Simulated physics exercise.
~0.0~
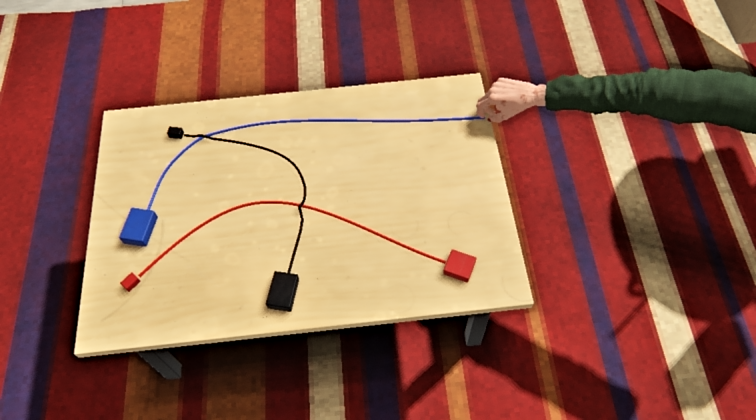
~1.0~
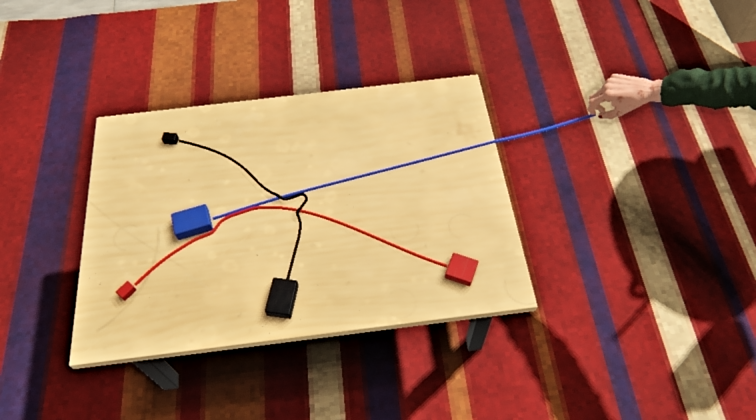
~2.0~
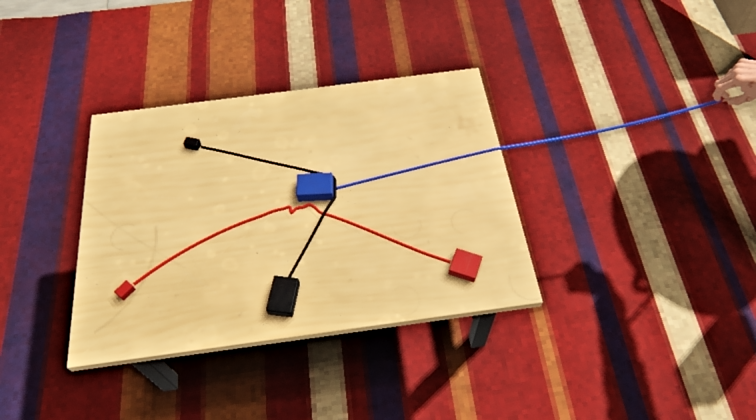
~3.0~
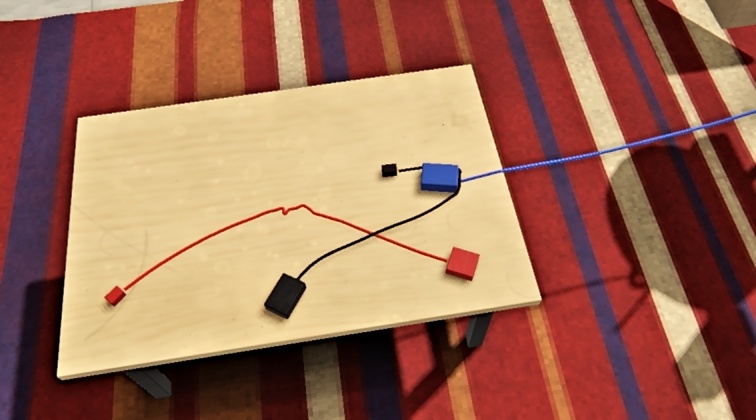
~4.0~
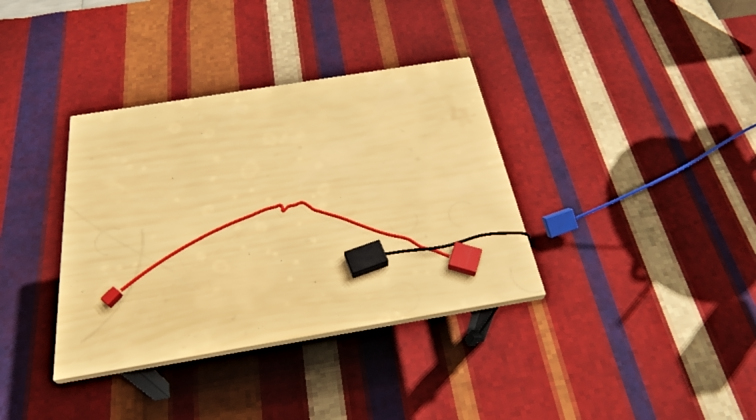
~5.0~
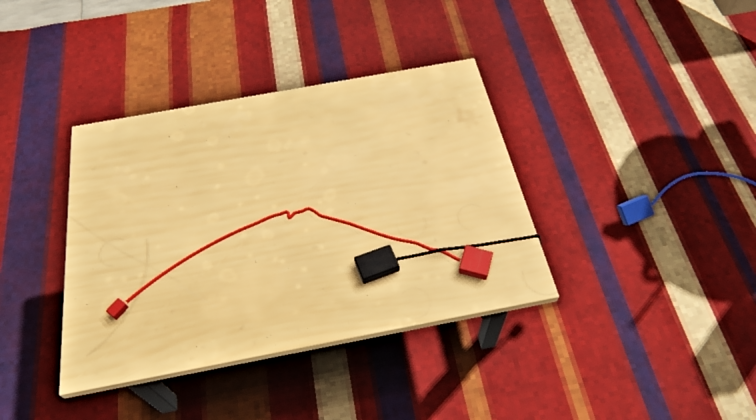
A blue lead is drawn by a hand in a green sleeve off the right edge of a pale wooden table, seen from above on a striped rug, where black and red leads with block ends also lie. The blue block slides right, catches the black lead and drags its small plug along. Near the edge, the larger black block starts to shift too. The blue block and small black plug then go over the side. At the end the blue block hangs clear, the larger black block rests beside the red one, its lead running over the edge, and both red blocks remain in place.
